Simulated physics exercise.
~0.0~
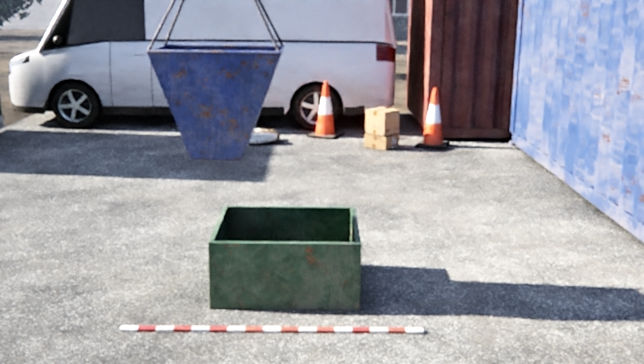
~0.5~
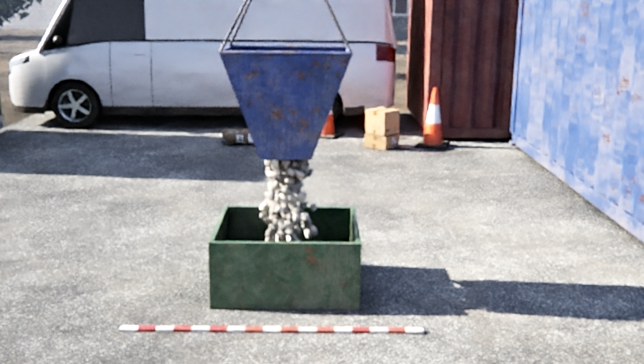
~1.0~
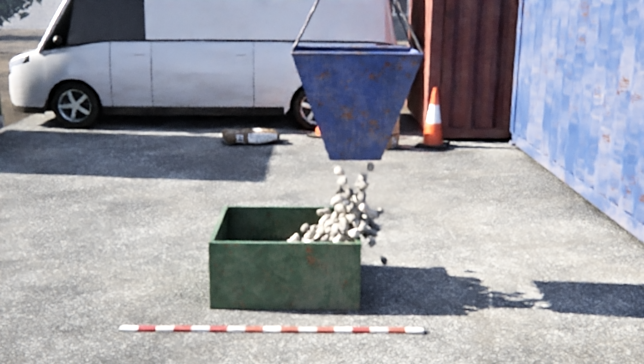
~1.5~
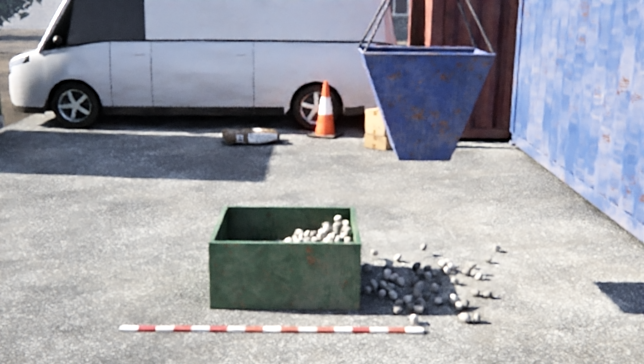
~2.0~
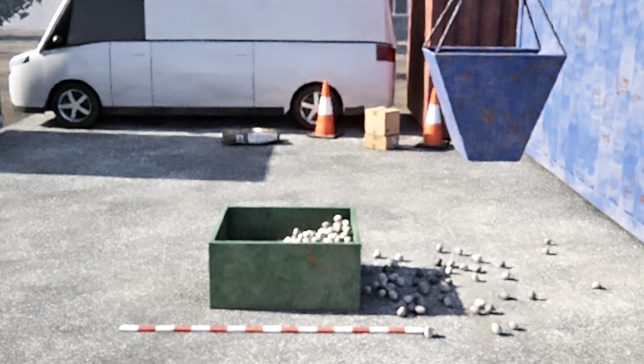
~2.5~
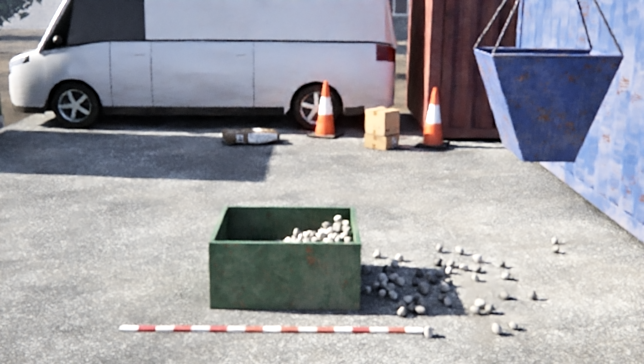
A rusty blue skip hangs from crane cables over a sunlit grey yard, seen from a raised, fixed viewpoint, and travels steadily to the right. Below it sits an open green bin behind a red and white striped pole, with a white van, orange cones, boxes and a blue wall beyond. As the skip passes over the bin, pale rounded cobbles pour from its underside. The stream shifts to the bin's right edge, and some stones spill over onto the ground. The emptied skip continues right, leaving most cobbles heaped inside the bin's right side and others scattered beside it.
